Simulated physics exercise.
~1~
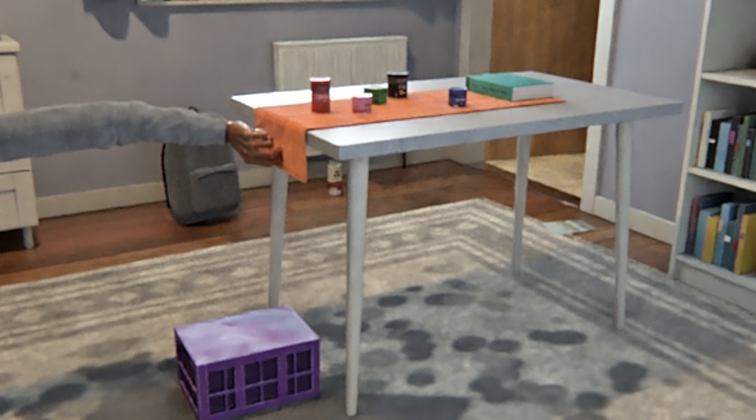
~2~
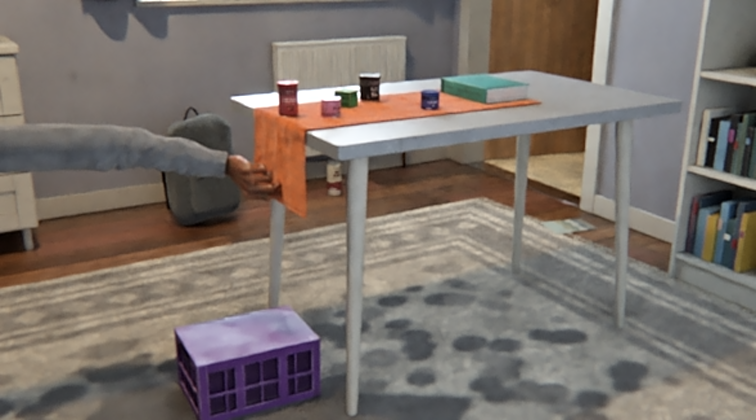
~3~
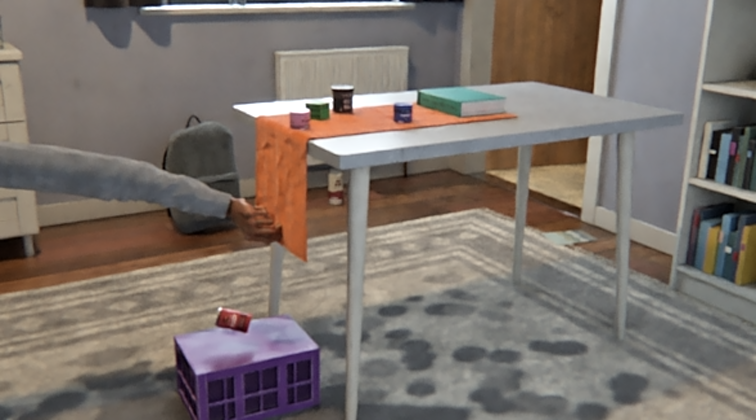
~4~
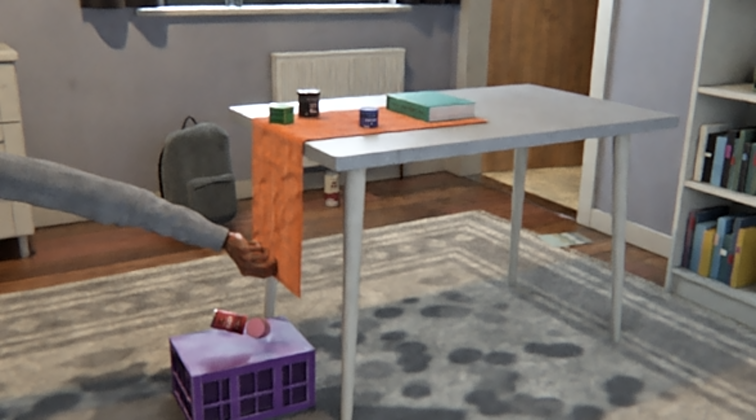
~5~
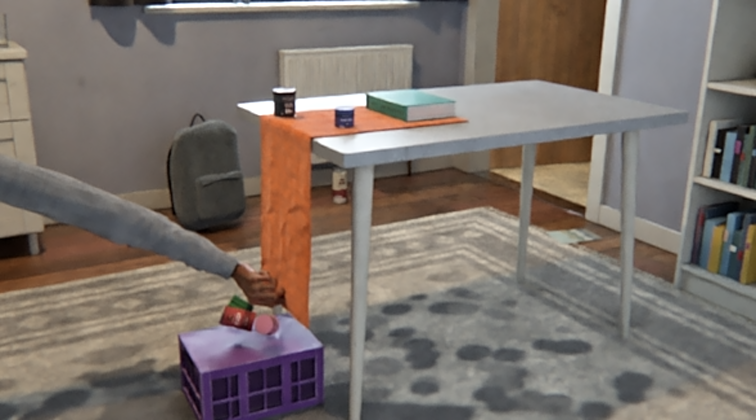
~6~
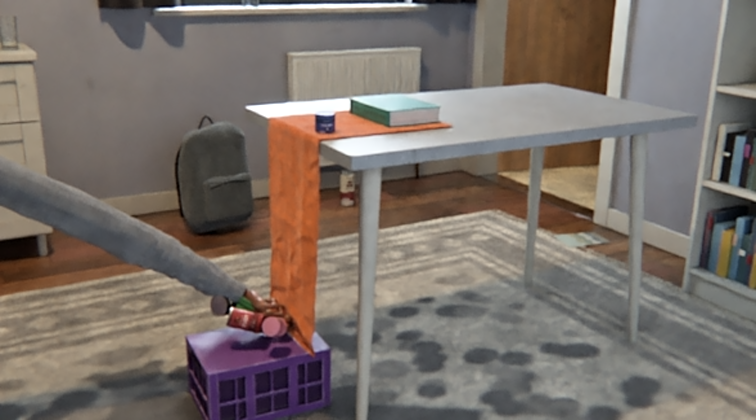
Arm pulling an orange runner down off a table's end, dropping red, pink, green and black containers one by one onto a purple crate.
